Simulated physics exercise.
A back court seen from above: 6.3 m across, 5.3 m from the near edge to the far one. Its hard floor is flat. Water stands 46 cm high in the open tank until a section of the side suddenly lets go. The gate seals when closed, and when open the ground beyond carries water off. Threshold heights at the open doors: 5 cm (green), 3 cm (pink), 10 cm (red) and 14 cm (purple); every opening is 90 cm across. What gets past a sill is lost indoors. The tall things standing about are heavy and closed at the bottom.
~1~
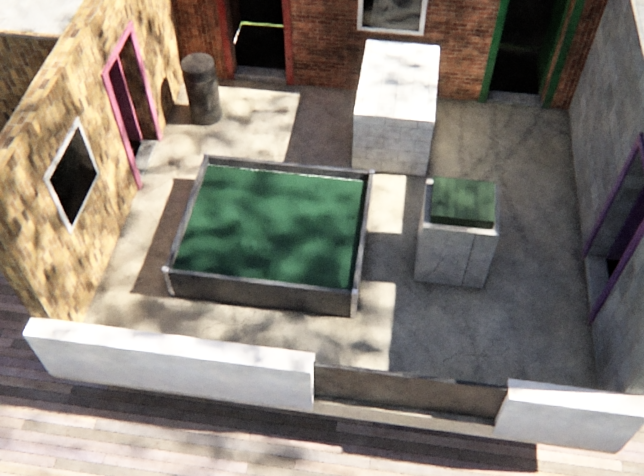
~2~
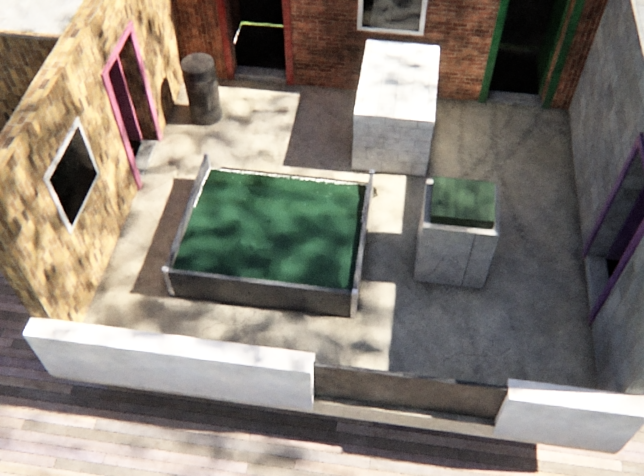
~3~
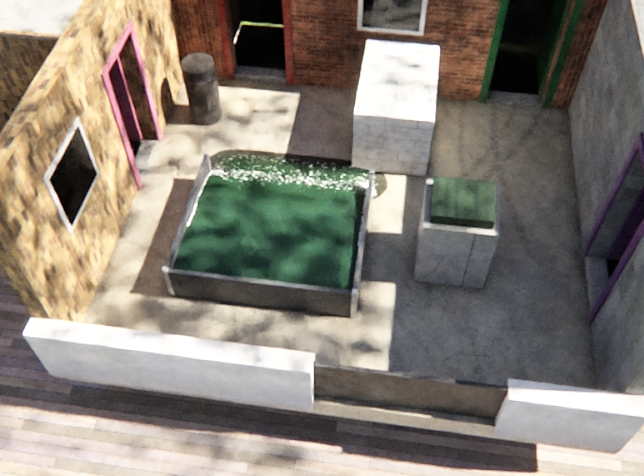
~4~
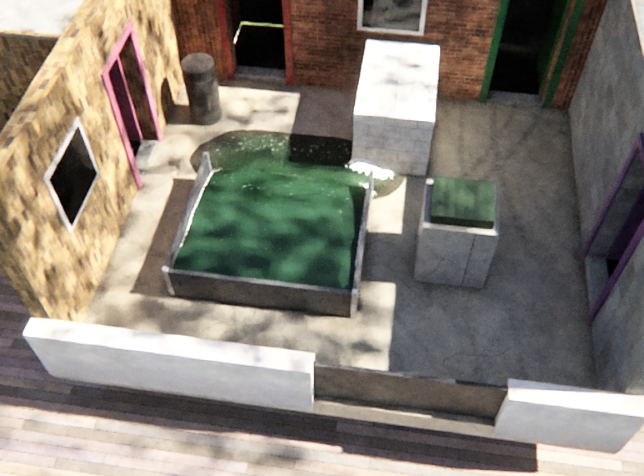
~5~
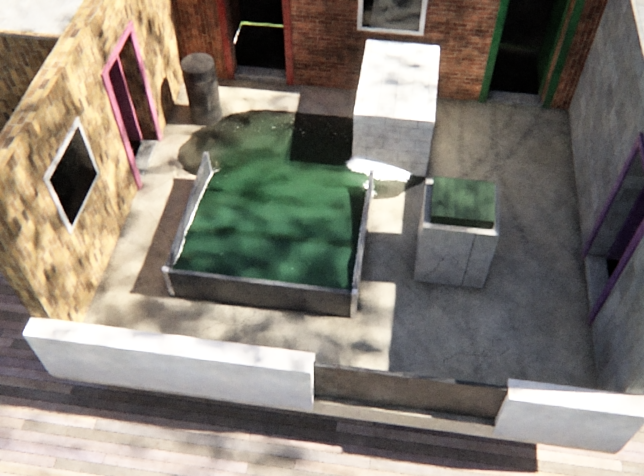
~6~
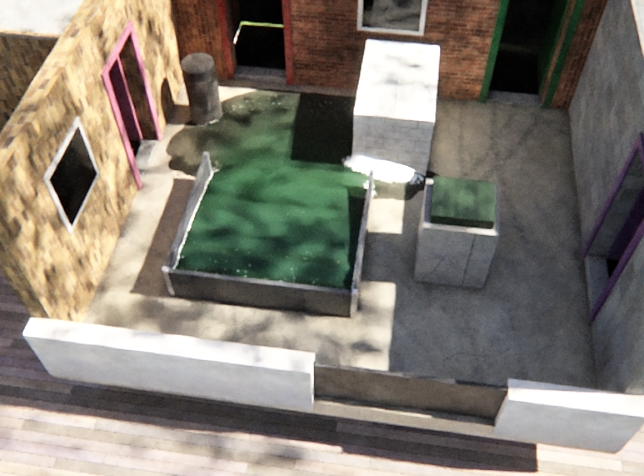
The clip opens on a walled court seen from above, with a low open tank of green water lying still beside pale blocks. The tank's far side gives way and foamy water pours through, then spreads across the floor toward the back wall, the barrel and the large white block.
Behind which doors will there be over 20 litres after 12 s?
Door by door: At the green door it keeps below the limit; at the pink door it exceeds the limit; at the red door it passes the limit; at the purple door it stays under the limit.
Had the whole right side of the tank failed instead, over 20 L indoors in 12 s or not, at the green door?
Then: Green past it.
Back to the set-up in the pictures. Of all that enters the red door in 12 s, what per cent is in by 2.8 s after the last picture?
Some 70 per cent by then.
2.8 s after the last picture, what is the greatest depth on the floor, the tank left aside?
Roughly 30 cm.
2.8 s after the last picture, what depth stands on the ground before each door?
In cm: Green 1, pink 8, red 22, purple 6.
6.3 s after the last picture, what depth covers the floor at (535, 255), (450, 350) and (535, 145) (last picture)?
Roughly 2, 1 and 4 cm, in turn.
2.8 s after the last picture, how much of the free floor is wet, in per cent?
About 45 per cent.
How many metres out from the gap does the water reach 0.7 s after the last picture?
About 3.2 m.
Then, 0.7 s after the last picture water covers 30 % of the floor and is deepest (34 cm) near (322, 91); green door not reached, pink door 1 cm at the sill, 0 L in, red door 24 cm at the sill, 17 L in, purple door not reached.
Then, 1.5 s after the last picture water covers 40 % of the floor and is deepest (34 cm) near (355, 94); green door 1 cm at the sill, 0 L in, pink door 3 cm at the sill, 0 L in, red door 28 cm at the sill, 85 L in, purple door not reached.
Then, 2.8 s after the last picture water covers 45 % of the floor and is deepest (30 cm) near (196, 80); green door 1 cm at the sill, 0 L in, pink door 8 cm at the sill, 2 L in, red door 22 cm at the sill, 190 L in, purple door 6 cm at the sill, 0 L in.
Then, 6.3 s after the last picture water covers 85 % of the floor and is deepest (13 cm) near (72, 350); green door 4 cm at the sill, 0 L in, pink door 9 cm at the sill, 89 L in, red door 9 cm at the sill, 264 L in, purple door 3 cm at the sill, 0 L in.
Then, 11.3 s after the last picture water covers 95 % of the floor and is deepest (10 cm) near (319, 106); green door 3 cm at the sill, 0 L in, pink door 7 cm at the sill, 134 L in, red door 9 cm at the sill, 265 L in, purple door 7 cm at the sill, 0 L in.
